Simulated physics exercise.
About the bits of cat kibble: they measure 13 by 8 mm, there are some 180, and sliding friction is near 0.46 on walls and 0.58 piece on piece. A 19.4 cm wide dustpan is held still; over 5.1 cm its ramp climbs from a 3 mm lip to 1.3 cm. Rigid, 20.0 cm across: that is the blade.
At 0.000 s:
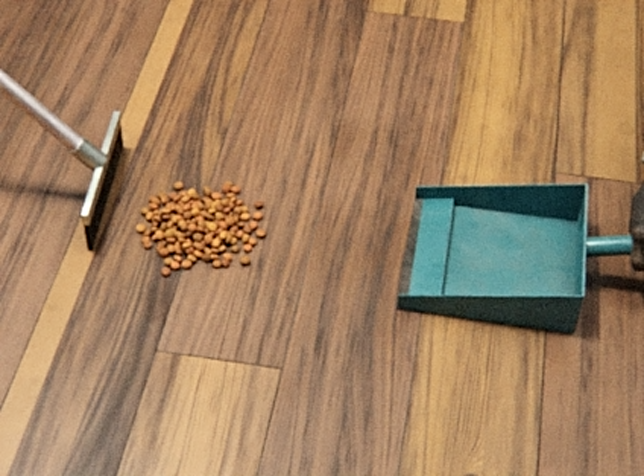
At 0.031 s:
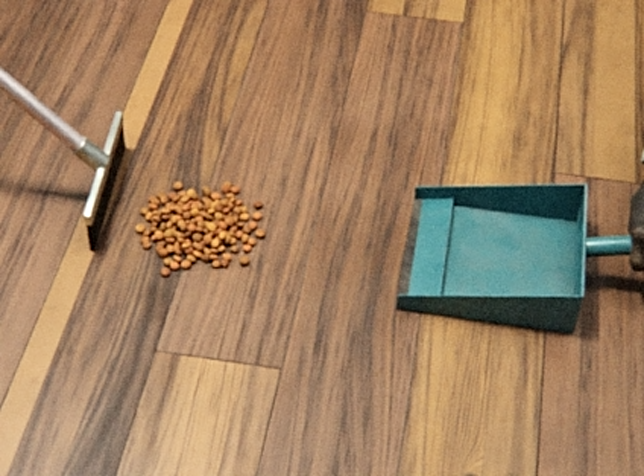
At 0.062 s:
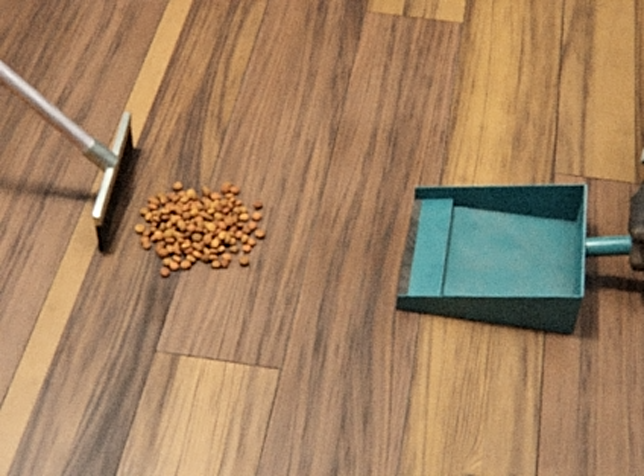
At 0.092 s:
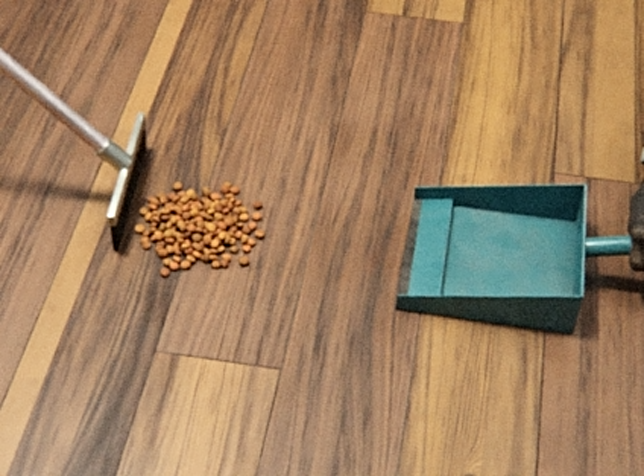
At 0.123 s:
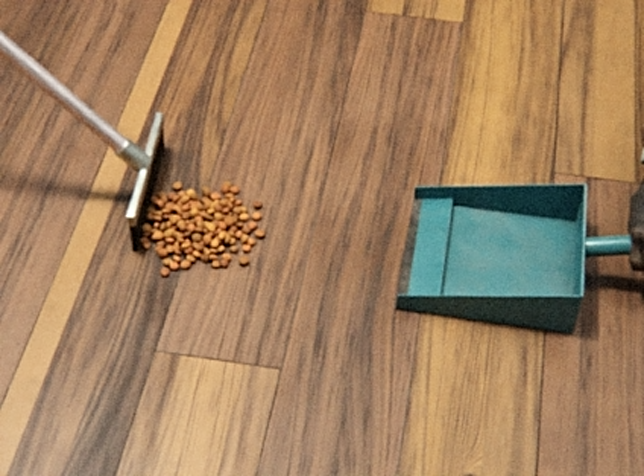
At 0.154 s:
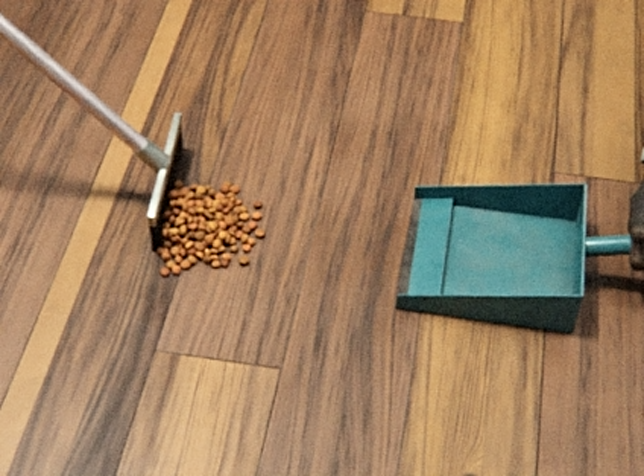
On a wood-plank floor, a flat blade on a metal handle slid rightward from the left, met a small pile of brown kibble and pressed into its near edge, while a teal dustpan stayed still.
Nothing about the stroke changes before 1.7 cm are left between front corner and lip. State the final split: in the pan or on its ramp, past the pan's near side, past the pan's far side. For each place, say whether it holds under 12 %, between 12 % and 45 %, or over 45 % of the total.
In the pan or on its ramp: Between 12 % and 45 %, past the pan's near side: Under 12 %, past the pan's far side: Between 12 % and 45 %.
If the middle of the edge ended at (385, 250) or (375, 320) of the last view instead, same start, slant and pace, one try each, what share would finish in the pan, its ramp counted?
About 55 and 20 per cent.
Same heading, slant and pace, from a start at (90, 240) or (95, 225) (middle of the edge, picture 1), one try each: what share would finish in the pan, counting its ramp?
Some 45 and 50 per cent.
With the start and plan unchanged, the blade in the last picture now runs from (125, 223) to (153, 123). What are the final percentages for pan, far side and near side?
Pan: 35, far side: 10, near side: 5.
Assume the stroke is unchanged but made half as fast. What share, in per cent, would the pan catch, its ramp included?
It would be around 30 percent.
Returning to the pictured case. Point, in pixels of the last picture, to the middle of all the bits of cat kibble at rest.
Somewhere around (408, 238) in the final frame.
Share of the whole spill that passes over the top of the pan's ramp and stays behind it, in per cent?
Near 10 per cent, I'd say.
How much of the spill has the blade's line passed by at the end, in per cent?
Some 30 percent of it.
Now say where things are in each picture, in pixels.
Blade from (86, 220) to (117, 120), moved 0.0 cm, 0 of the pieces shifted so far; middle of the pieces at (199, 221); pan at (506, 265), in the first frame.
Blade from (88, 220) to (120, 120), moved 0.4 cm, 0 of the pieces shifted so far; middle of the pieces at (199, 221), in the second frame.
Blade from (97, 221) to (128, 120), moved 1.6 cm, 0 of the pieces shifted so far; middle of the pieces at (199, 222), in the third frame.
Blade from (112, 221) to (142, 121), moved 3.5 cm, 0 of the pieces shifted so far; middle of the pieces at (198, 222), in the fourth frame.
Blade from (132, 221) to (160, 121), moved 6.0 cm, 3 of the pieces shifted so far; middle of the pieces at (198, 221), in the fifth frame.
Blade from (152, 221) to (178, 121), moved 8.5 cm, 91 of the pieces shifted so far; middle of the pieces at (201, 221); pan at (505, 265). Its pace works out near 0.82 m/s, heading 9 degrees away from the viewer's side, in the sixth frame.
After 0.35 s, middle of the blade 17 cm from the lip; 0 % over the lip, far side 5 %, near side 5 %.
After 0.47 s, middle of the blade 7 cm from the lip; 0 % over the lip, far side 10 %, near side 5 %.
After 0.73 s, middle of the blade 2 cm from the lip; 35 % over the lip, far side 15 %, near side 5 %.
By 1.3 s all is still; pan 35 %, near side 5 %, far side 15 %, in front of the lip or behind the blade 45 %.
